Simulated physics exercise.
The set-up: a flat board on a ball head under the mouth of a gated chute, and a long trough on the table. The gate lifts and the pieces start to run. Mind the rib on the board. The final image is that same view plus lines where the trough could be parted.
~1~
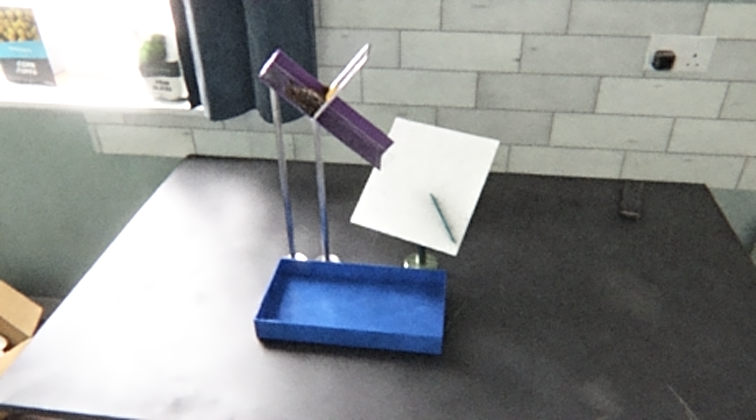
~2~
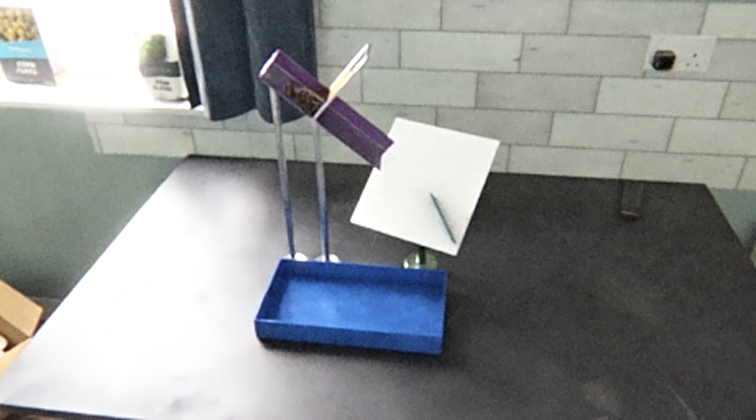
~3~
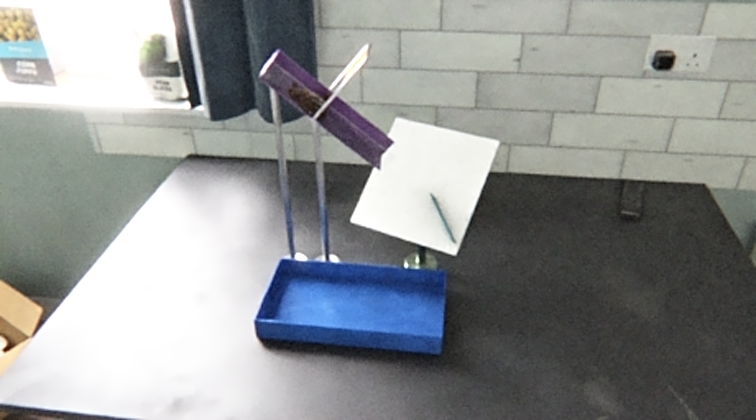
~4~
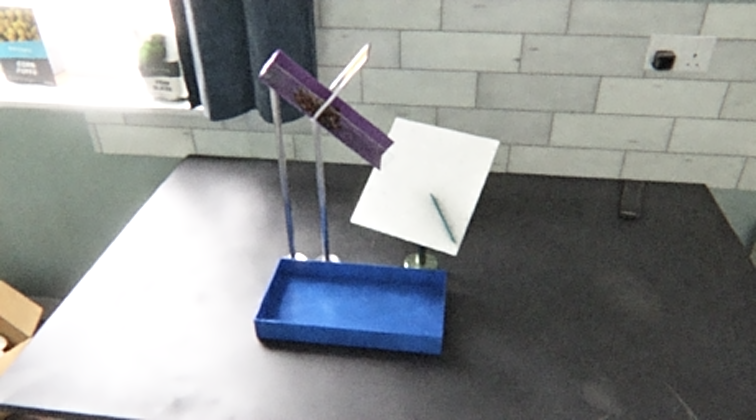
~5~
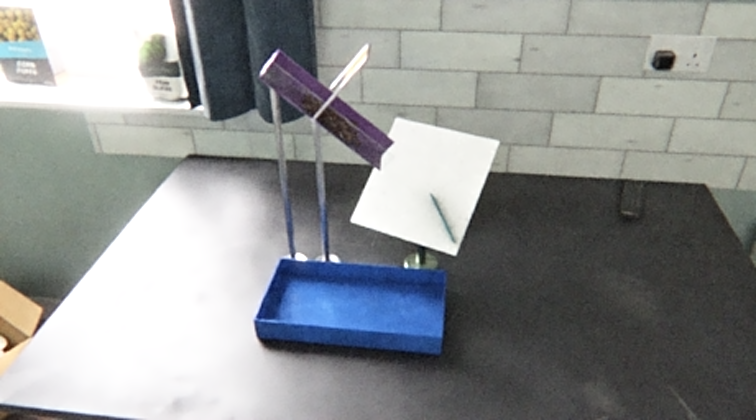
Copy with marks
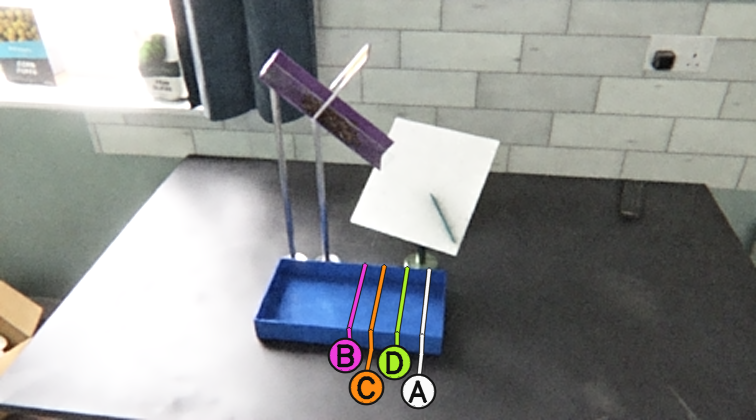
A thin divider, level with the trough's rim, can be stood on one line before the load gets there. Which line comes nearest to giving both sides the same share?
D works best here.
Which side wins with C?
More lands on the right.
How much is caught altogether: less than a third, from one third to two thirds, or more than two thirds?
It is more than two thirds.
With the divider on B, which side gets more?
Right.
On the marked copy, line A crosses the front rim at (422, 335); line B crosses the front rim at (349, 328); line C crosses the front rim at (371, 330); line D crosses the front rim at (397, 332).
Choosing A, of what is caught, the bulk on the left of the divider, close to a quarter on the right.
Choosing B, of what is caught, only a few on the left of the divider, all but a few on the right.
Choosing C, of what is caught, a small share on the left of the divider, the bulk on the right.
Choosing D, of what is caught, close to a third on the left of the divider, close to two thirds on the right.
